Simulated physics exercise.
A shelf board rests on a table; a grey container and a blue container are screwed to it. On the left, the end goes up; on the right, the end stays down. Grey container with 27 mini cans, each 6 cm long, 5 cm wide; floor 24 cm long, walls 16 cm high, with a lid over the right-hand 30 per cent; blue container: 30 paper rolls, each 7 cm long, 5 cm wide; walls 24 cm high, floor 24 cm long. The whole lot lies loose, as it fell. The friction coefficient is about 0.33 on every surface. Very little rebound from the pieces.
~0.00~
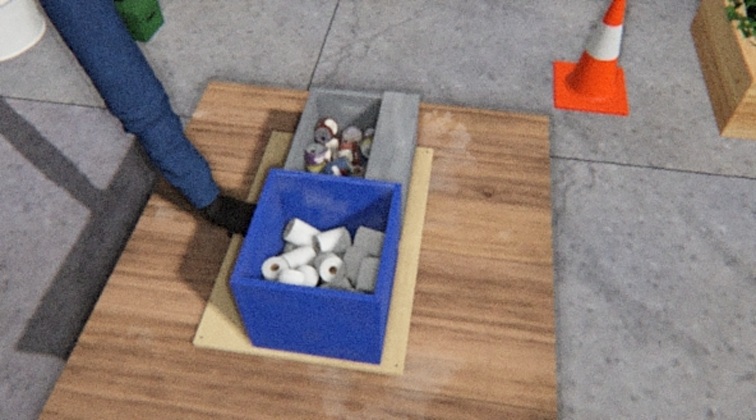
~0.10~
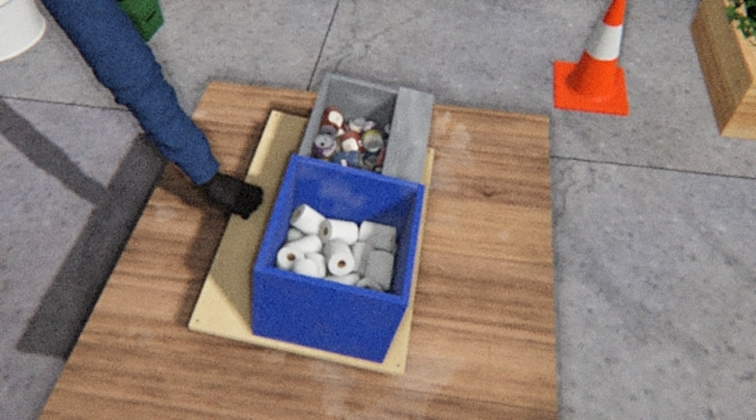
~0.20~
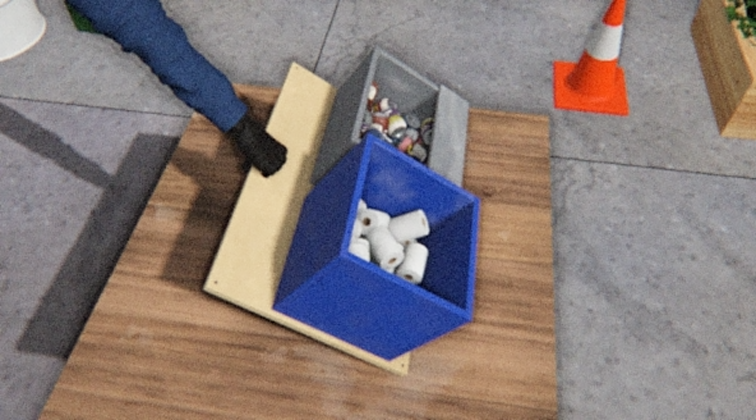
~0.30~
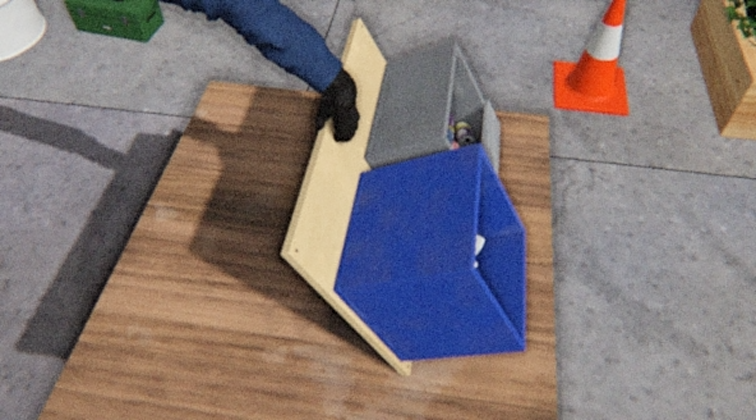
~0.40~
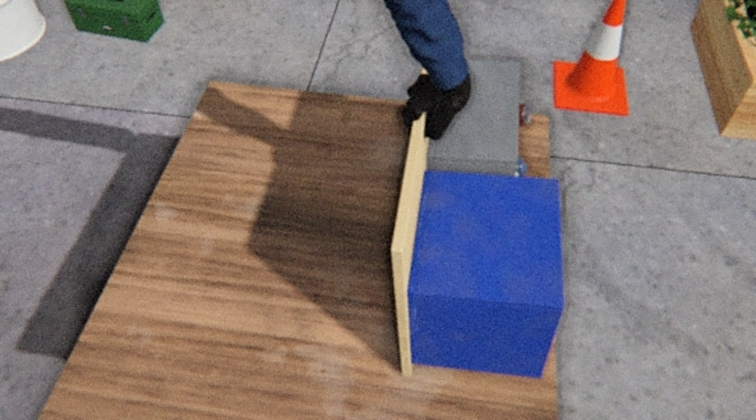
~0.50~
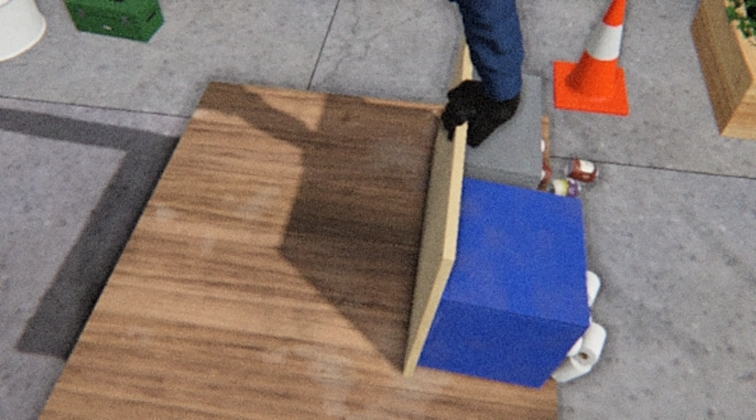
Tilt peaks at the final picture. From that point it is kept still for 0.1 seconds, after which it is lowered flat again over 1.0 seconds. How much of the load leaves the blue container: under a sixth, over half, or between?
Losses: Most of the load.
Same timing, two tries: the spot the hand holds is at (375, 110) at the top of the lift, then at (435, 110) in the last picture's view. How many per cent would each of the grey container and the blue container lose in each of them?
Loss per try - grey container 10 / 30 percent, blue container 20 / 50 percent.
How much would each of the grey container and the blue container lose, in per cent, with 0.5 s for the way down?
Grey container 40, blue container 80 per cent.
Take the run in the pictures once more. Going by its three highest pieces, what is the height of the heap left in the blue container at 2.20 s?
6 cm or thereabouts.
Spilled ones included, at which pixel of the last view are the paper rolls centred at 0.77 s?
Roughly at (608, 366).
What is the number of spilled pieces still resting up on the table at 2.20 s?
Roughly 0.
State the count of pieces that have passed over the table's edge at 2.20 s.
Roughly 30.
After 0.77 s, tilt 89°; 10 of 27 out of the grey container and 20 of 30 out of the blue container.
After 1.11 s, tilt 47°; 10 of 27 out of the grey container and 22 of 30 out of the blue container.
After 1.59 s, tilt 0°; 10 of 27 out of the grey container and 22 of 30 out of the blue container.
When it is over (at 2.20 s), 10 of 27 out of the grey container and 22 of 30 out of the blue container. Asked share, 22 of 30, 73 per cent.
